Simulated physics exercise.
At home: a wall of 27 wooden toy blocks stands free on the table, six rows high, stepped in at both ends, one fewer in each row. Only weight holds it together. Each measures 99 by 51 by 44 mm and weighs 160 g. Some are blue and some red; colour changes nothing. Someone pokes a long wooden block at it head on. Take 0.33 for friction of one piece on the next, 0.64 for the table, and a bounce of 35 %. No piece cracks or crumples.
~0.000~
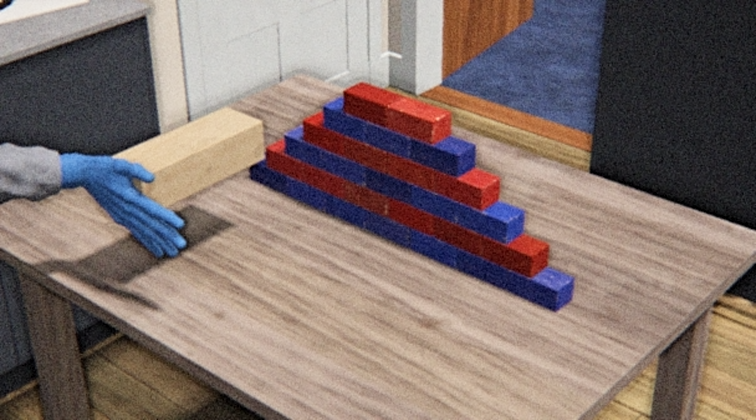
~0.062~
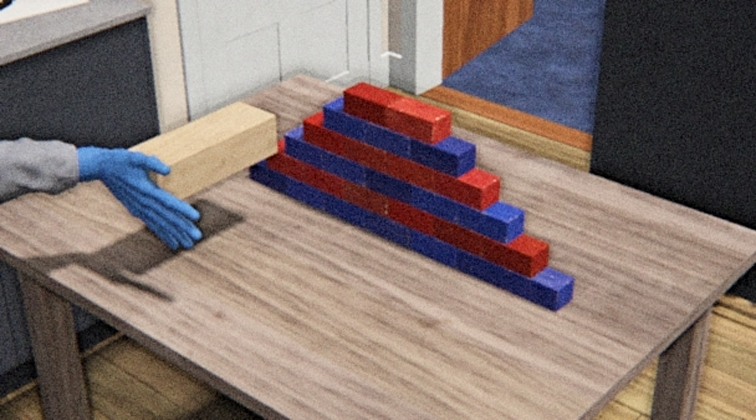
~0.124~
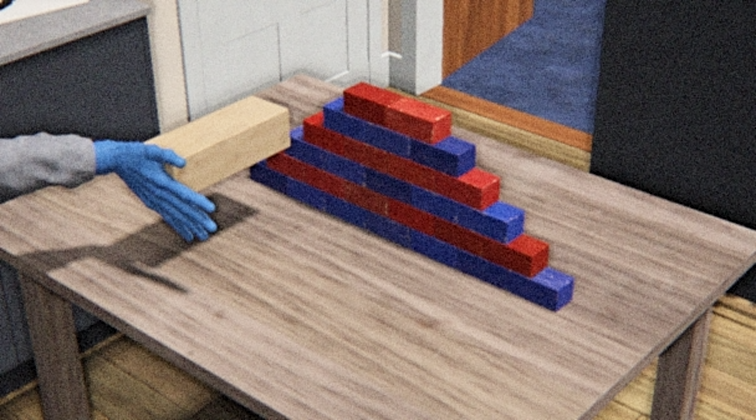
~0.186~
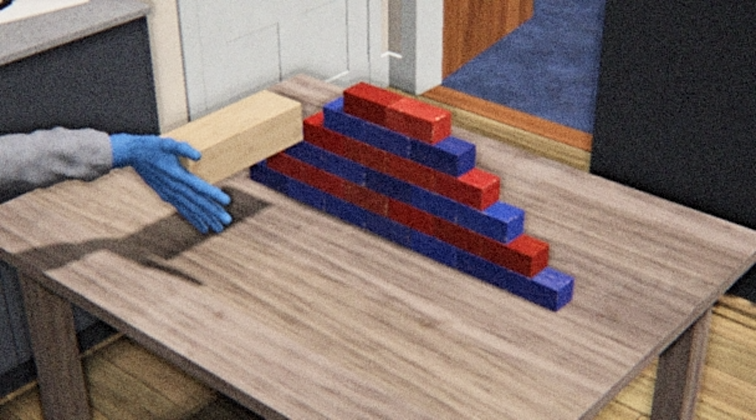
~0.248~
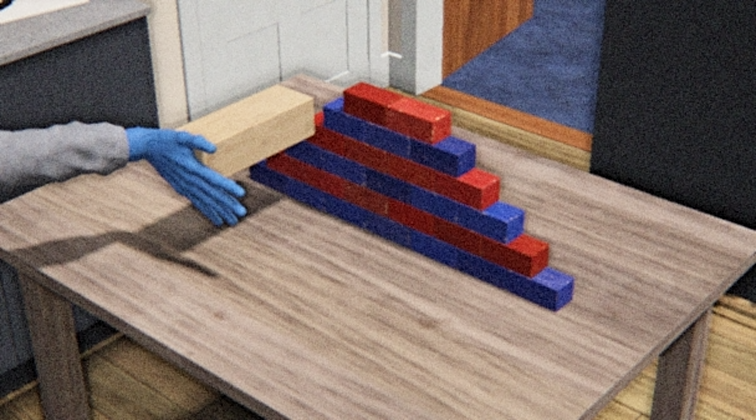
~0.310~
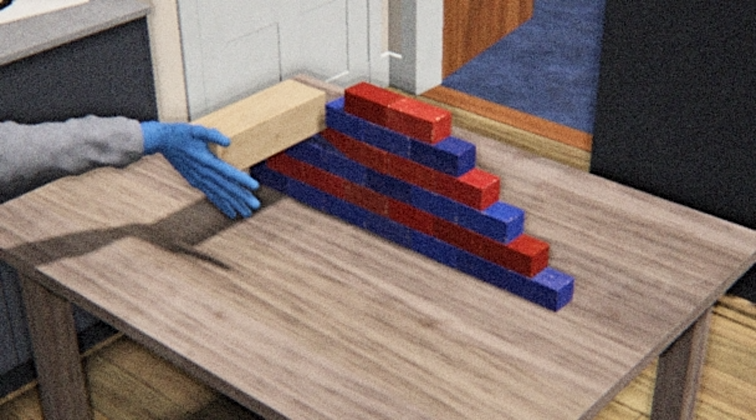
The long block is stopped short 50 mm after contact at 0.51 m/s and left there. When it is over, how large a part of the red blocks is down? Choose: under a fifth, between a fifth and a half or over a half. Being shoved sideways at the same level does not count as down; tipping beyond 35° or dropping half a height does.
Less than a fifth of them.
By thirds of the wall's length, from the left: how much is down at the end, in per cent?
Left 0, middle 0, right 0 per cent.
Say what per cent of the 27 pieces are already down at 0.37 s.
0 per cent by then.
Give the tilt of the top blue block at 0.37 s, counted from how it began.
Roughly 0°.
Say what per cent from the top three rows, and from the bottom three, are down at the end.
From the top 0, from the bottom 0 per cent.
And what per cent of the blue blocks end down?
By colour: Blue 0 per cent.
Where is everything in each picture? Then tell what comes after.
In the first frame (each place is the centre of the face we see best), block in hand (253, 141) 13 cm short of touching; top red block (364, 109); top blue block (434, 159); all as stacked.
In the second frame, block in hand (266, 135) 10 cm short of touching; top red block (364, 109).
In the third frame, block in hand (280, 129) 6 cm short of touching; top red block (364, 109).
In the fourth frame, block in hand (292, 123) 33 mm short of touching; top red block (364, 109).
In the fifth frame, block in hand (305, 117) 1 mm in; top red block (364, 109).
In the sixth frame, block in hand (317, 111) 30 mm in; top red block (364, 109); top blue block (434, 158); one has shifted.
By 0.37 s, none of the 12 red blocks down (0 of 27 in all colours); top red block moved 4 mm.
By 0.48 s, none of the 12 red blocks down (0 of 27 in all colours); top red block moved 6 mm.
When it is over (1.1 s), none of the 12 red blocks down (0 of 27 in all colours); top red block moved 5 mm; top blue block unmoved. That is 0 per cent. In pixels of the last frame, middles, top red block near (374, 103), top blue block near (443, 153).
